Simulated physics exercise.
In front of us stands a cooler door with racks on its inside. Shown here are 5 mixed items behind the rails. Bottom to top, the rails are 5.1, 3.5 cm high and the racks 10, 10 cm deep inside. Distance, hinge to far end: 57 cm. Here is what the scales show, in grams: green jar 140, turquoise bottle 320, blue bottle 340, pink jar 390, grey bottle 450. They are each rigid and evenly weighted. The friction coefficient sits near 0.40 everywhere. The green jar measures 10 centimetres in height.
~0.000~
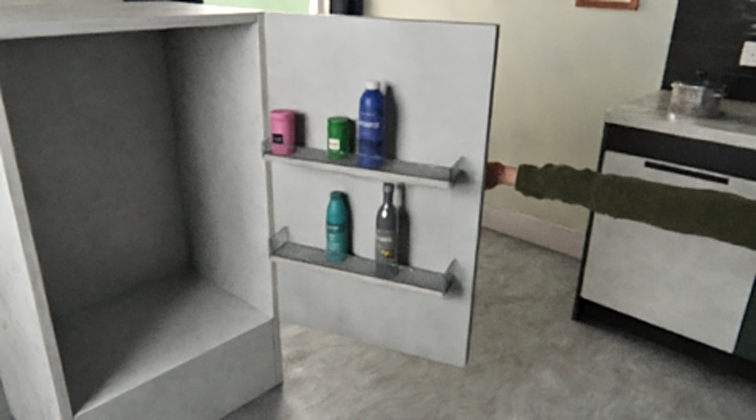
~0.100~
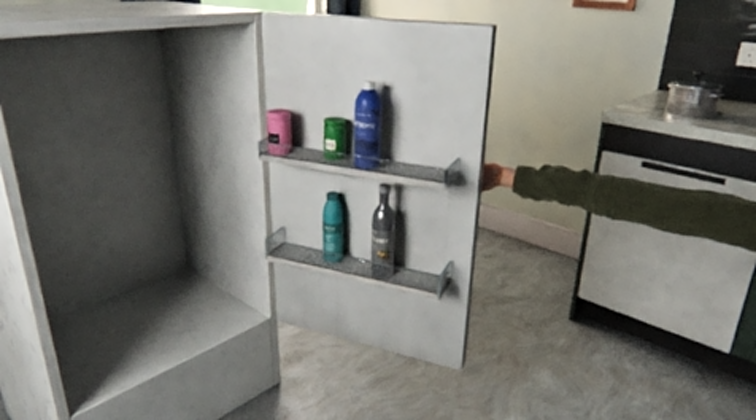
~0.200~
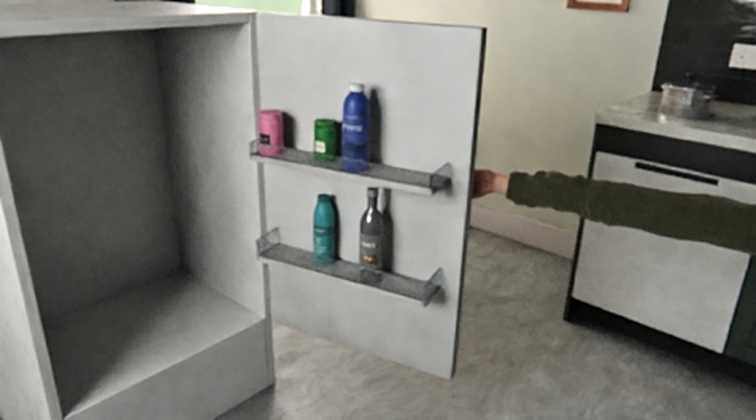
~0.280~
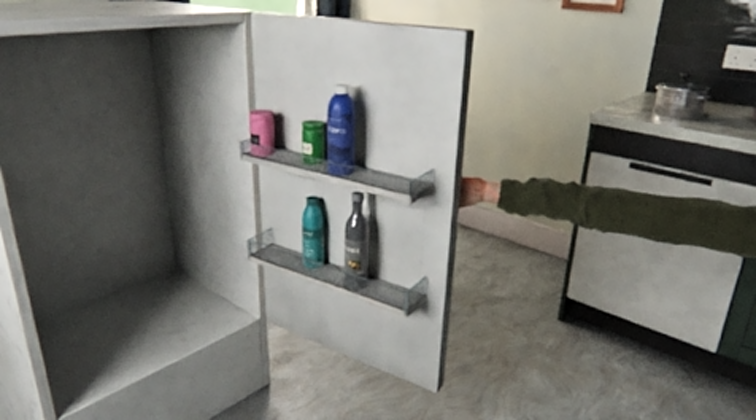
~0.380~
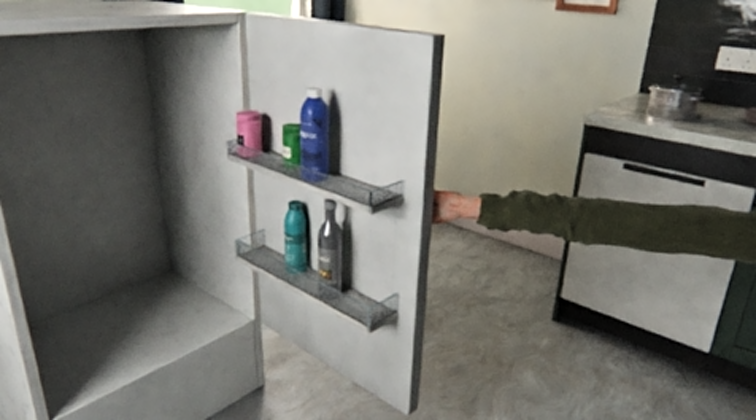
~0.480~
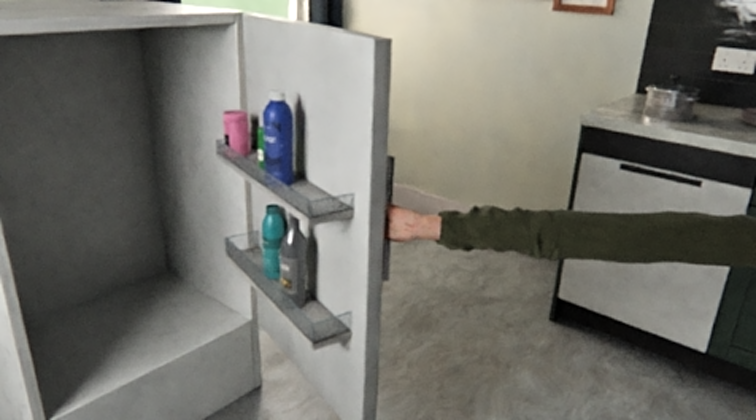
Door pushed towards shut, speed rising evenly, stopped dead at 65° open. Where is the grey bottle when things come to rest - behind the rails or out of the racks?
It is no longer on board.
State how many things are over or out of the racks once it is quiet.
That makes 3.
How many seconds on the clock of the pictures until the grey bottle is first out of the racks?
Answer: About 0.6 s.
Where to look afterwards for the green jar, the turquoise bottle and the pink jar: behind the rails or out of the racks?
Observed: Green jar remains in bounds; turquoise bottle remains in bounds; pink jar remains in bounds.
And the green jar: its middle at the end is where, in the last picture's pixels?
Its middle comes to rest around (242, 150).
After 0.68 s, door at 65°; blue bottle and grey bottle now out of the racks; turquoise bottle leaning 22°; green jar slid 3 cm.
After 0.98 s, door at 65°; turquoise bottle leaning 31°; green jar slid 3 cm.
After 1.28 s, door at 65°; turquoise bottle leaning 34°; green jar slid 3 cm.
At rest (2.8 s), out of the racks, blue bottle and grey bottle; tipped over behind the rails, turquoise bottle; the other 2 in place, give or take 5 cm.
